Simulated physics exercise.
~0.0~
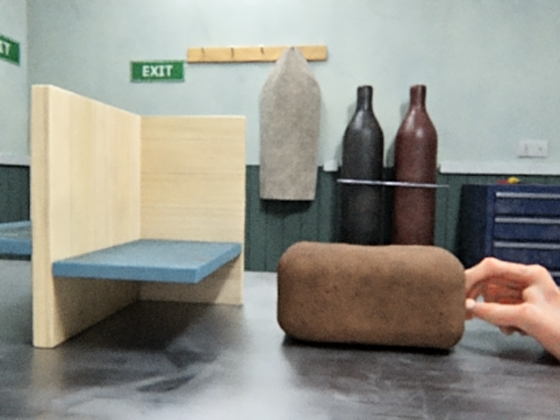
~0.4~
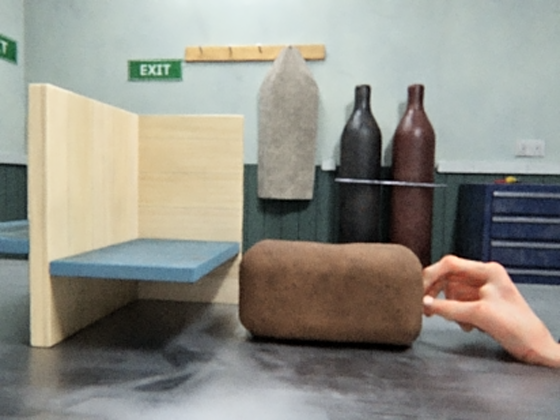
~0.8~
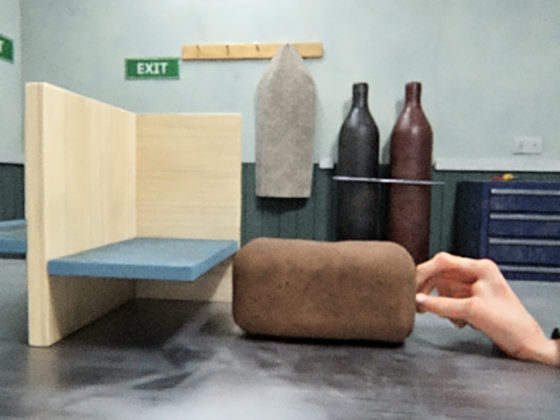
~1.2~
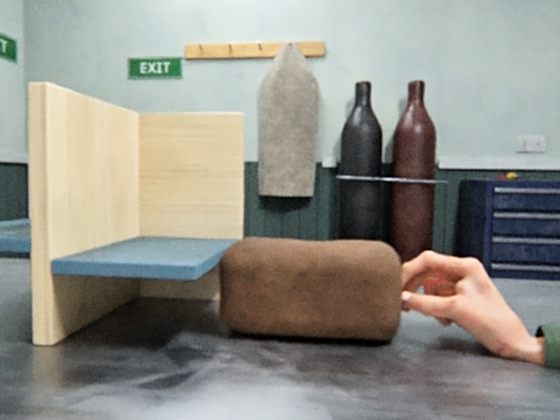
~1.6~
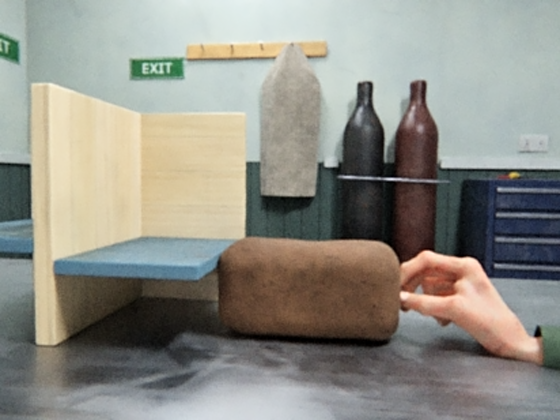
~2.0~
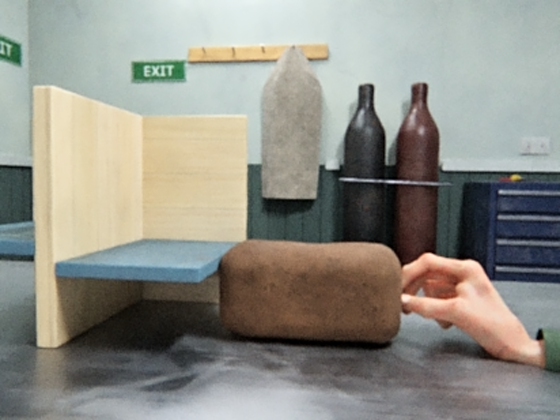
In a workshop-like room with pale walls and dark green panelling, a low blue shelf is fixed between pale wooden boards on a grey surface. A brown, rounded, loaf-shaped block sits to the right of it, with a hand touching its right end. The hand pushes the block left across the surface towards the opening beneath the shelf. It slides steadily closer, then stops at the shelf's edge, its top standing higher than the blue board. The block stays there, outside the opening, with the fingers still resting against it.
